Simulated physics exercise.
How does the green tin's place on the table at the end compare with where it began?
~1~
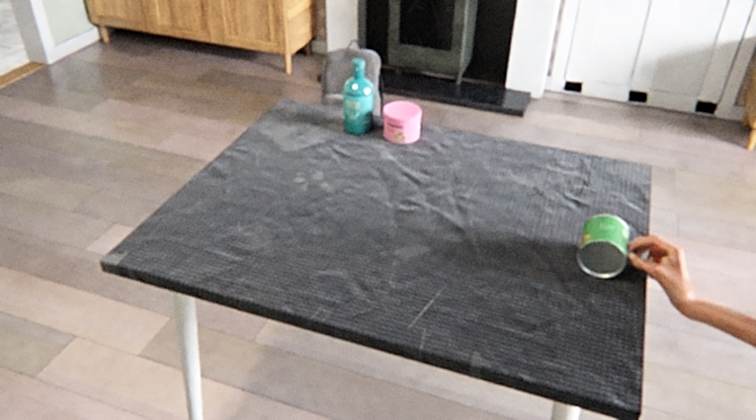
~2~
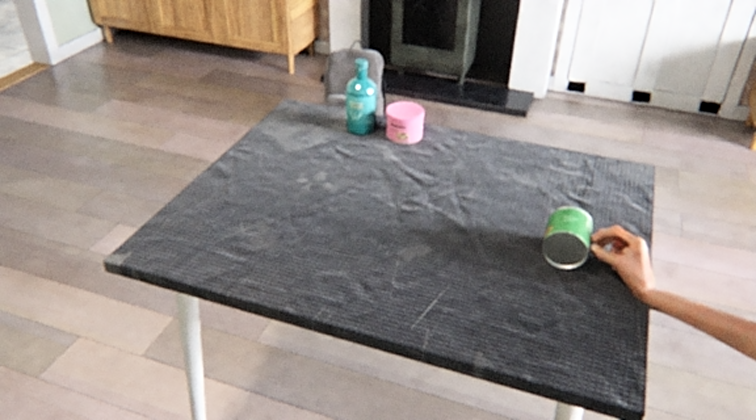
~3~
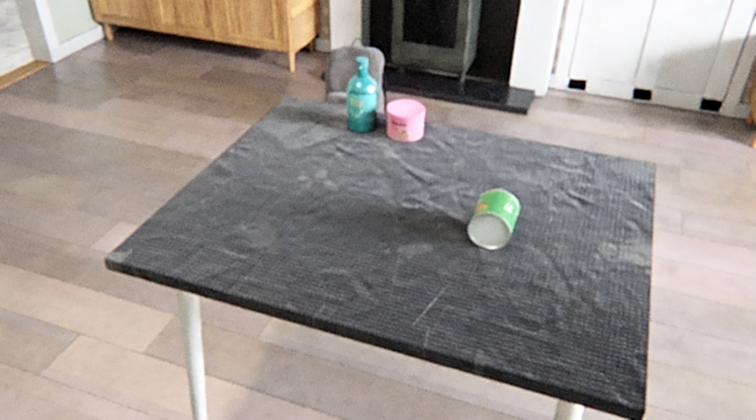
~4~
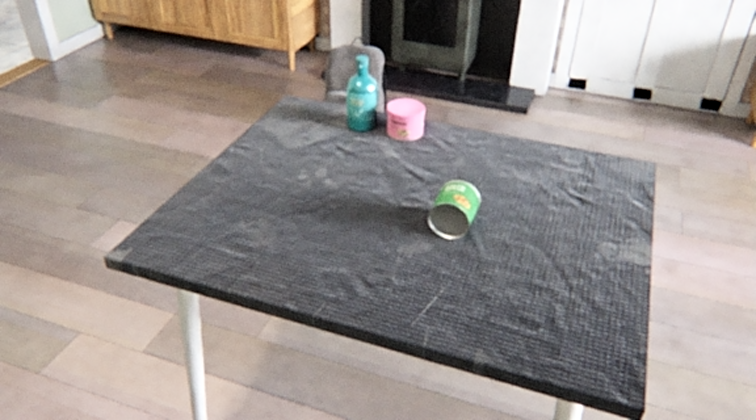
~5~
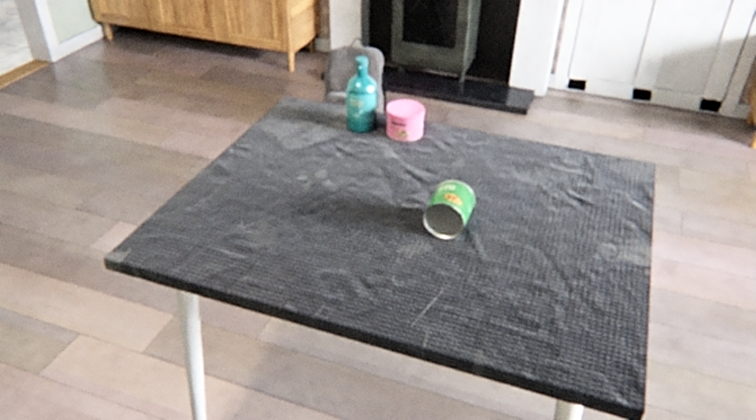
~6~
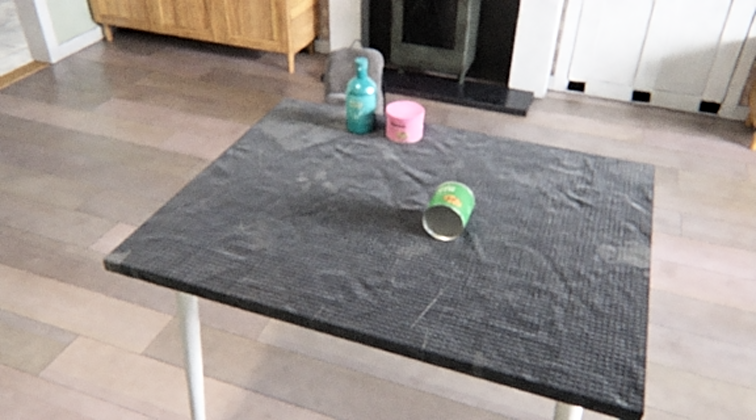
It starts near the right edge of the table and ends further left, resting near the middle of the table top.
